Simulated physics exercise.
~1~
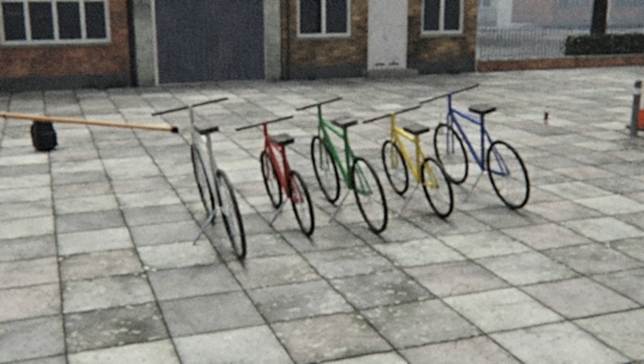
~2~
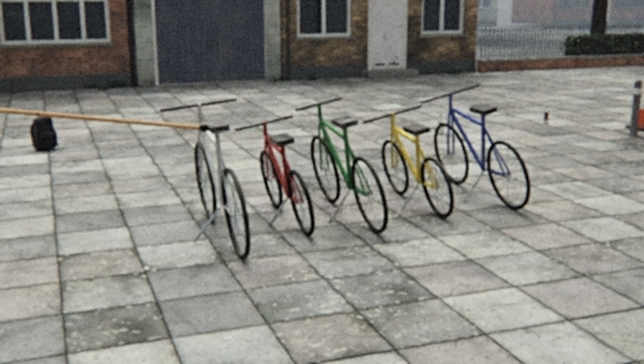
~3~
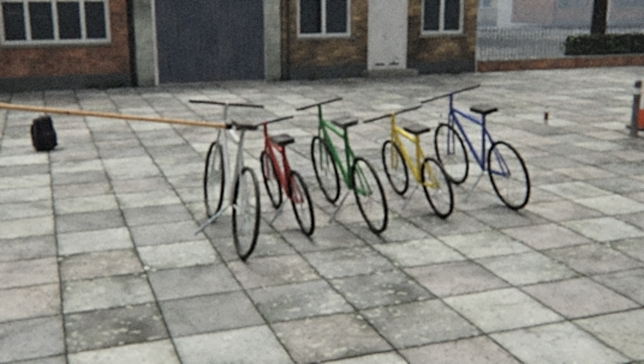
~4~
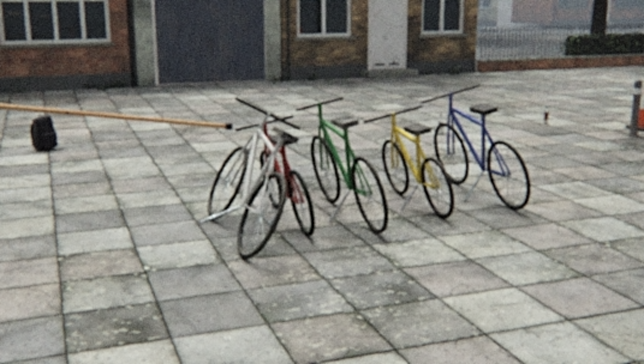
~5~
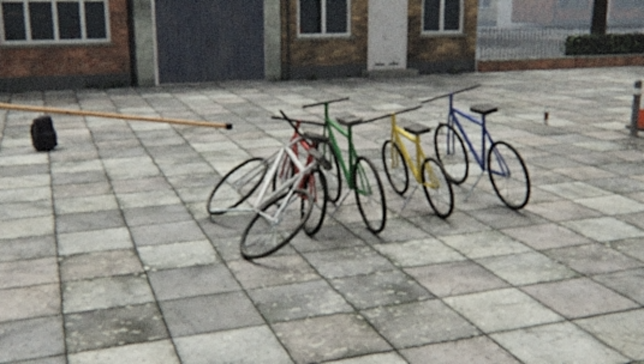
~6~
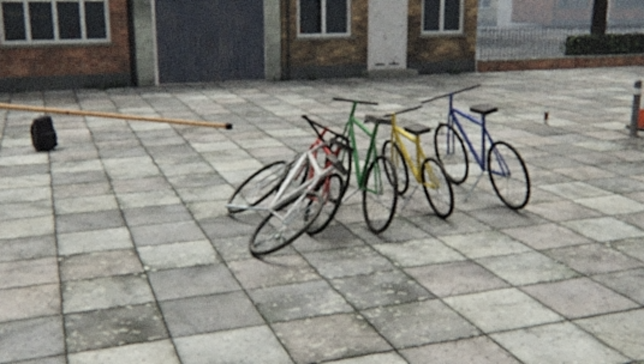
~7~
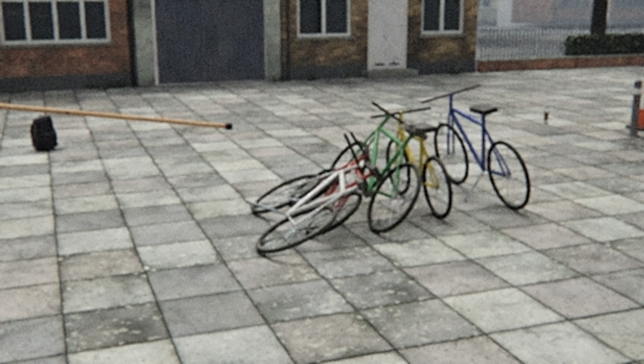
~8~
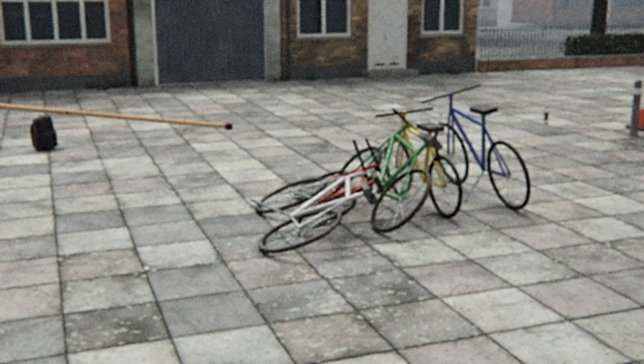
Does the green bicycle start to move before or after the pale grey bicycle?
The green bicycle starts to move after the pale grey one, which is already well tipped over by the time the green one begins to lean.
